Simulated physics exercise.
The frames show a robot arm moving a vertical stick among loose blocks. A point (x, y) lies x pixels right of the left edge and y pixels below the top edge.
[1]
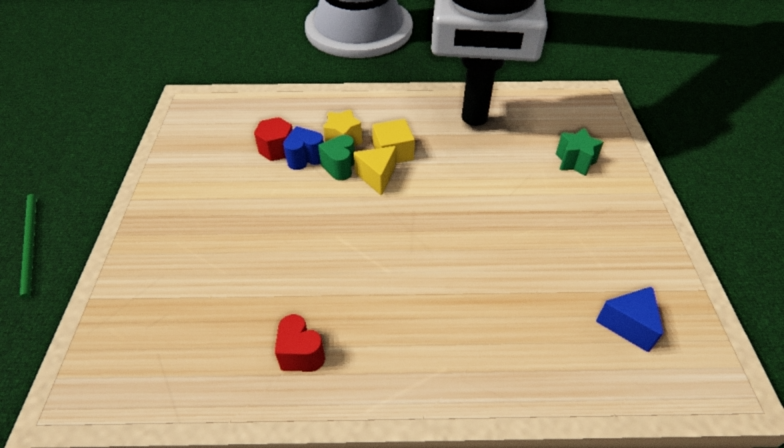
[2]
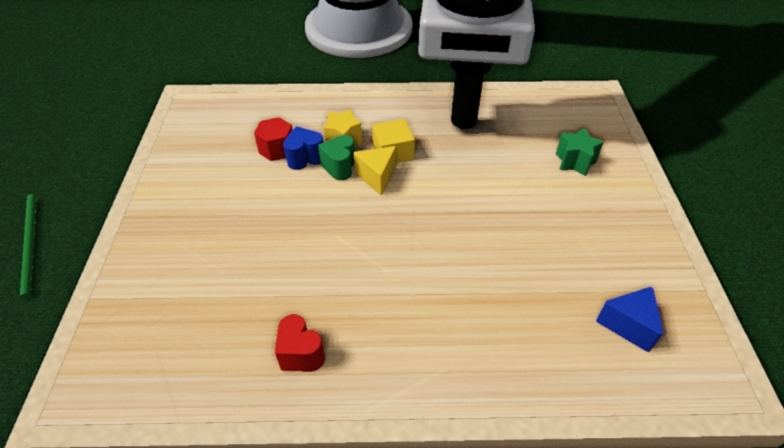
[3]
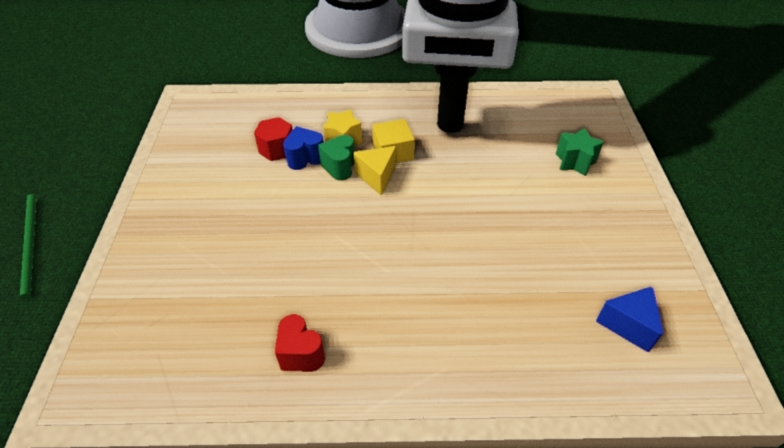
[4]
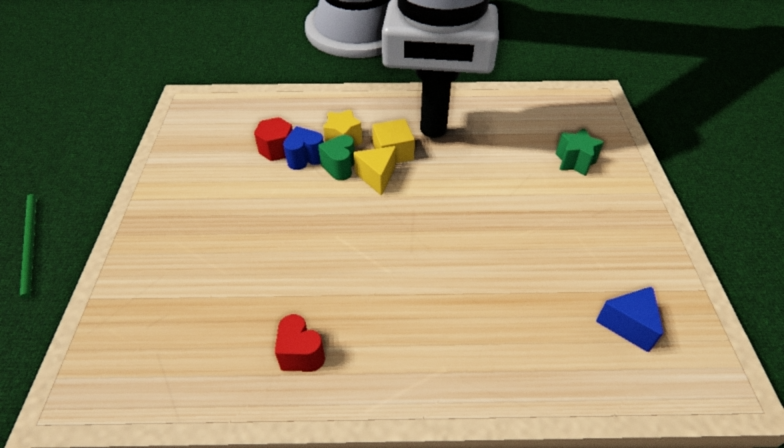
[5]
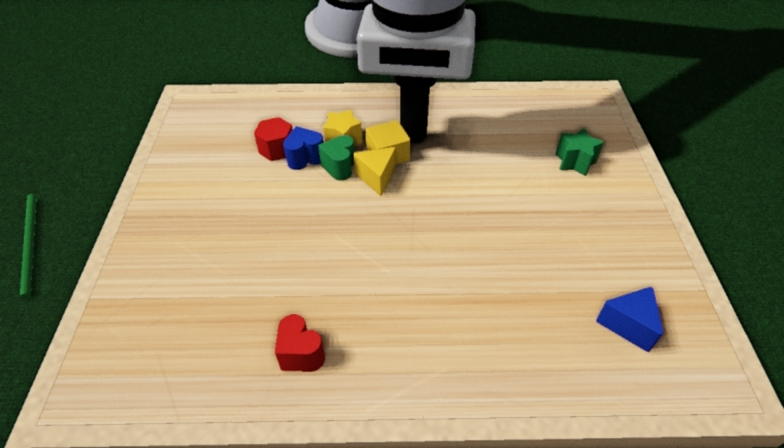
A robot arm moves its black stick left and slightly nudges the yellow square block.
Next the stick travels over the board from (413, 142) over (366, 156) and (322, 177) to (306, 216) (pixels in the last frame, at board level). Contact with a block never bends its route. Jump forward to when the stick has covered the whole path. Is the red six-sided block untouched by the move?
Yes.
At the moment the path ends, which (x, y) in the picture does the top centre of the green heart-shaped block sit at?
The centre of its top face lies at (229, 209).
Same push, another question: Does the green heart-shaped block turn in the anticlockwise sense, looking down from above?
Going by the path, yes.
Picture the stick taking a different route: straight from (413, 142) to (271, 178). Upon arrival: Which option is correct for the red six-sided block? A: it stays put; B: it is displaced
B: It is displaced.
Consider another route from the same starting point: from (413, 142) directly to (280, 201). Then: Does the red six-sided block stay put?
Yes, I think so.
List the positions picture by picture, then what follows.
Tip of the stick at (475, 118), middles of tops, red six-sided block at (273, 128), green heart-shaped block at (338, 146), yellow triangular block at (377, 157), yellow square block at (393, 131), in the first frame.
Stick at (464, 121), nothing pushed, in the second frame.
Stick at (450, 125), nothing pushed, in the third frame.
Stick at (433, 130), nothing pushed, in the fourth frame.
Stick at (413, 135), red six-sided block at (273, 128), green heart-shaped block at (338, 146), yellow triangular block at (377, 158), yellow square block at (388, 134), in the fifth frame.
On the path given first. One third of the way, stick at (364, 149); green heart-shaped block at (309, 162), turned 40° anticlockwise; yellow triangular block at (376, 161); yellow square block at (337, 149).
Two thirds of the way, stick at (321, 171); green heart-shaped block at (265, 190), turned 50° anticlockwise; yellow triangular block at (376, 161); yellow square block at (292, 173), turned 20° anticlockwise.
At the end, stick at (304, 209); red six-sided block unmoved; green heart-shaped block at (229, 209), turned 20° anticlockwise; yellow triangular block at (376, 161); yellow square block at (266, 203), turned 15° clockwise.
